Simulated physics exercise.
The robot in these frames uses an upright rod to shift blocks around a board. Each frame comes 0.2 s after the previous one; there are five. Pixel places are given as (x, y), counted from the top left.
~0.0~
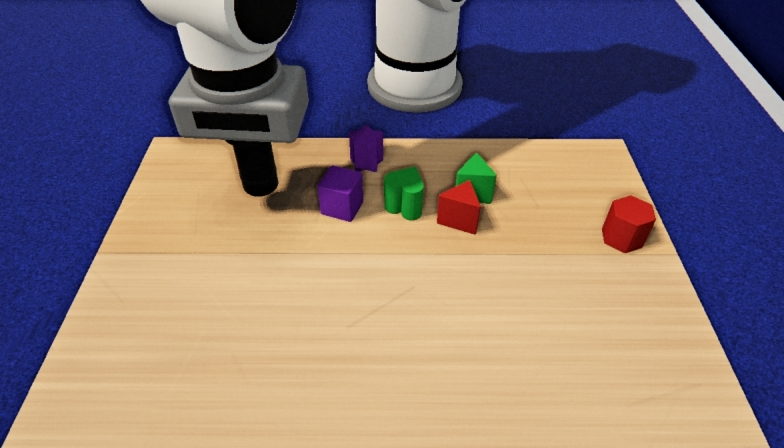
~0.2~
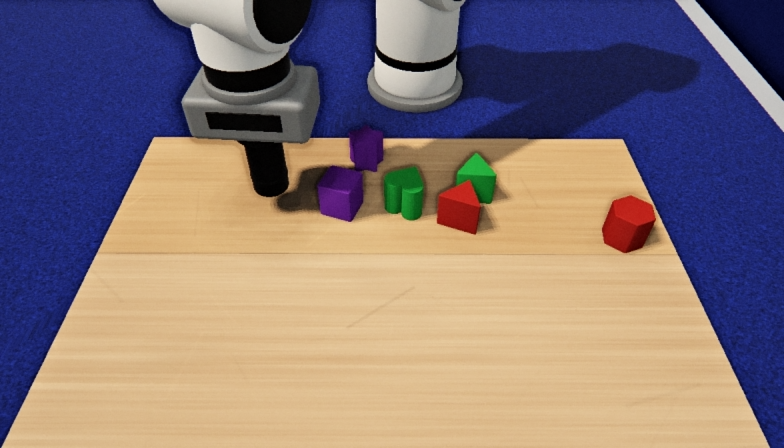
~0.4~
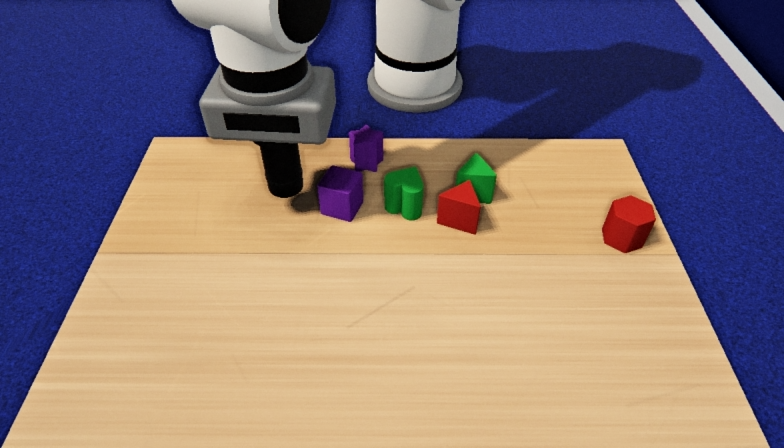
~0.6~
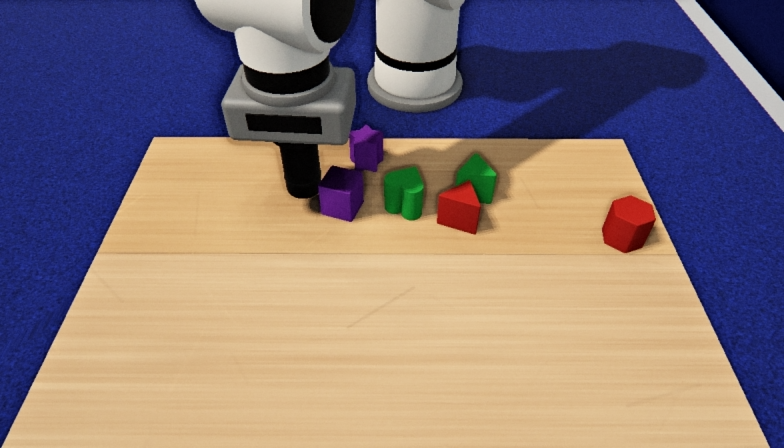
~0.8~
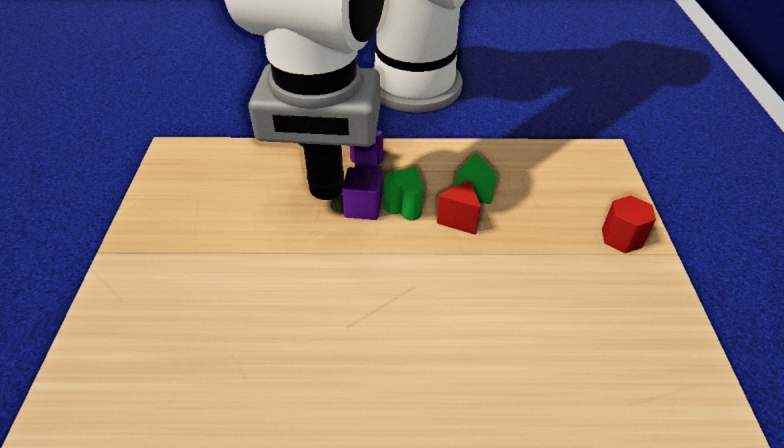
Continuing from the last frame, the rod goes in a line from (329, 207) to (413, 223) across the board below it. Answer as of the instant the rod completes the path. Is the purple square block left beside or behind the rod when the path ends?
The answer is yes.
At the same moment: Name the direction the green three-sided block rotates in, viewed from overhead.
Anticlockwise.
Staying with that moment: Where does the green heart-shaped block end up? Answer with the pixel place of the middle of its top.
At pixel (463, 167).
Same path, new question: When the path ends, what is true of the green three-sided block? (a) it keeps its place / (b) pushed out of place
The one that fits is b, pushed out of place.
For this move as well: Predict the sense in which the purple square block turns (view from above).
Looking down on the board, it turns counter-clockwise.
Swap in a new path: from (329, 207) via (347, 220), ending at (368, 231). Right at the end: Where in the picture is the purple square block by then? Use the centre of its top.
It comes to (391, 183).
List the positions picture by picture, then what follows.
The first picture shows tip of the rod (261, 186), middles of tops, purple square block (340, 179), green heart-shaped block (406, 179), red three-sided block (463, 193), green three-sided block (477, 166).
The second picture shows rod (272, 186), nothing pushed.
The third picture shows rod (286, 187), nothing pushed.
The fourth picture shows rod (305, 188), nothing pushed.
The fifth picture shows rod (327, 189), purple square block (362, 179), green heart-shaped block (406, 179), red three-sided block (463, 193), green three-sided block (477, 166).
The first path, step by step. Halfway along, rod (371, 197); purple square block (405, 178), turned 40° anticlockwise; green heart-shaped block (442, 176), turned 30° clockwise.
At the end, rod (414, 205); purple square block (430, 173), turned 75° anticlockwise; green heart-shaped block (463, 167), turned 55° clockwise; red three-sided block unmoved; green three-sided block (496, 166), turned 20° anticlockwise.
